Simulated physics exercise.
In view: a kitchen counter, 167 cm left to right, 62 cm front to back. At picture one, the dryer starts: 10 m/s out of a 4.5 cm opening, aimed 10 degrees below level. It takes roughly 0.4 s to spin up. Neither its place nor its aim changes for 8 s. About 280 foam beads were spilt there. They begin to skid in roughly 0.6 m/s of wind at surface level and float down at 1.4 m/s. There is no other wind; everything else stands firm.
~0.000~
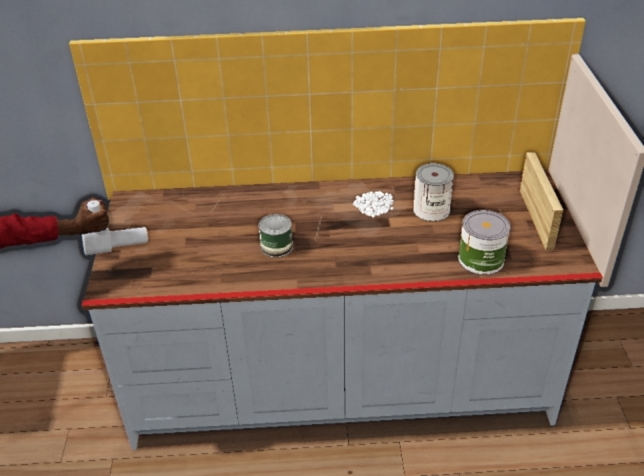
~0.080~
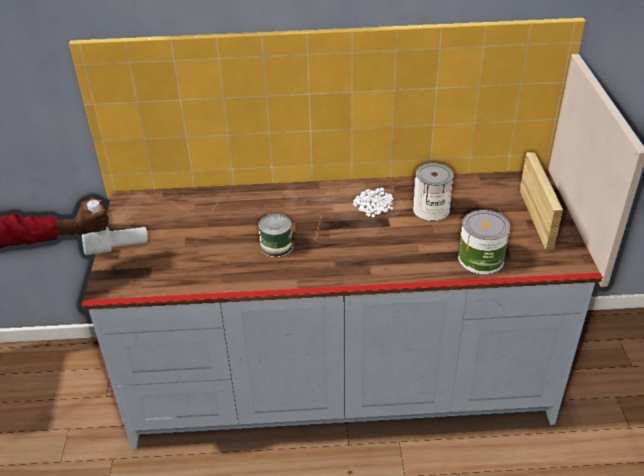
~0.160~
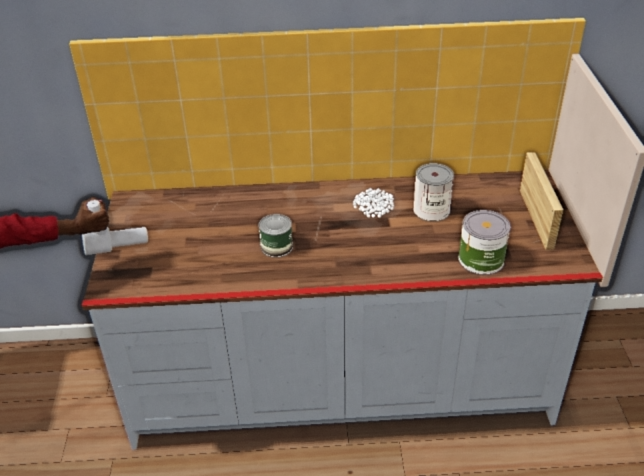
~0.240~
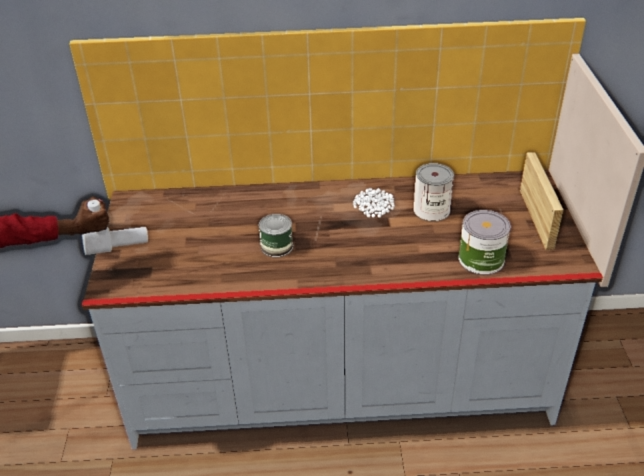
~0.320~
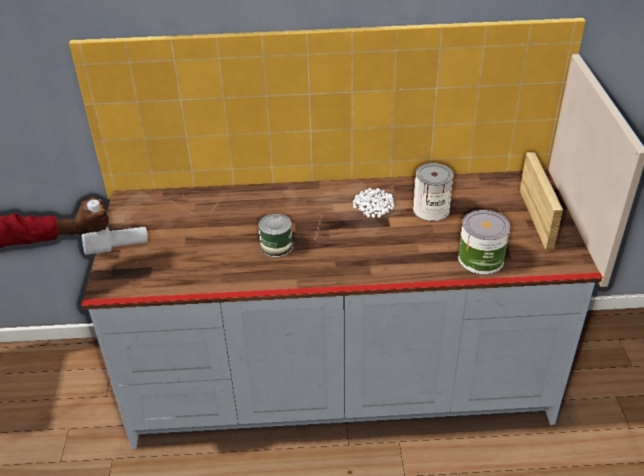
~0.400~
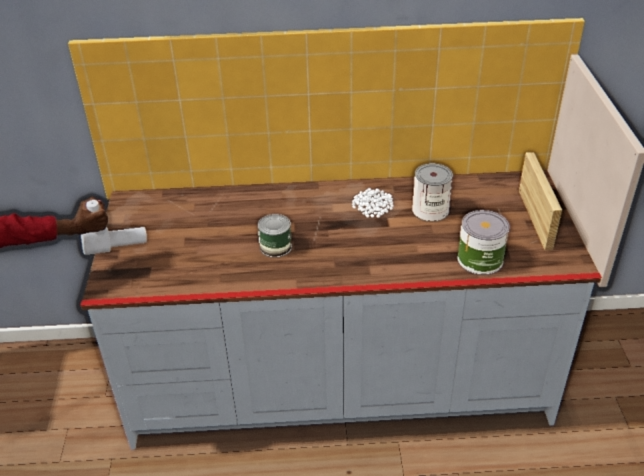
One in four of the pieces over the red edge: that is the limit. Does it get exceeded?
Over the limit: Yes.
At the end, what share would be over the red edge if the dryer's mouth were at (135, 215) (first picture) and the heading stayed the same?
Near 70 per cent.
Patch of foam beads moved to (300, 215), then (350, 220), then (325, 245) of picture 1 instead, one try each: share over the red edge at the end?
Roughly 80 %, then 50 %, then 20 %.
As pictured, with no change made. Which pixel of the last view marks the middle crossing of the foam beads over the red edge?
The halfway point of the crossings is around (583, 279) in the last picture.
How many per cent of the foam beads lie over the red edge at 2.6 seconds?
60 per cent, roughly.
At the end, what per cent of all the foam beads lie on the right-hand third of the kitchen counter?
25 %.
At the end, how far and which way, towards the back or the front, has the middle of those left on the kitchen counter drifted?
The middle sits nearer the nearer side now, some 20 cm away from where it began.
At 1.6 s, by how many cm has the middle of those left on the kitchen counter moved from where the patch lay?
Around 60 cm from the start.
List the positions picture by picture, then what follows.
The middle of the foam beads is near (373, 203), none has stirred yet and the mouth of the dryer is at (146, 235), in the first frame.
The middle of the foam beads is near (373, 201), none has stirred yet and the red edge is centred on (345, 292), in the second frame.
The middle of the foam beads is near (373, 201), none has stirred yet, the top of a tin is at (435, 174) and the top of a tin is at (275, 224), in the third frame.
The middle of the foam beads is near (373, 201) and none has stirred yet, in the fourth frame.
The middle of the foam beads is near (373, 201) and none has stirred yet, in the fifth frame.
The middle of the foam beads is near (372, 201) and none has stirred yet, in the sixth frame.
After 1.6 s, 98 % are on the move or not yet settled, 26 % are over the red edge; the middle of those still in play is near (578, 236).
After 2.6 s, 43 % are on the move or not yet settled, 55 % are over the red edge; the middle of those still in play is near (532, 234).
After 4.4 s, 32 % are on the move or not yet settled, 65 % are over the red edge; the middle of those still in play is near (533, 236).
After 8.0 s, at the end, 76 % are over the red edge; the middle of those still in play is near (516, 225).
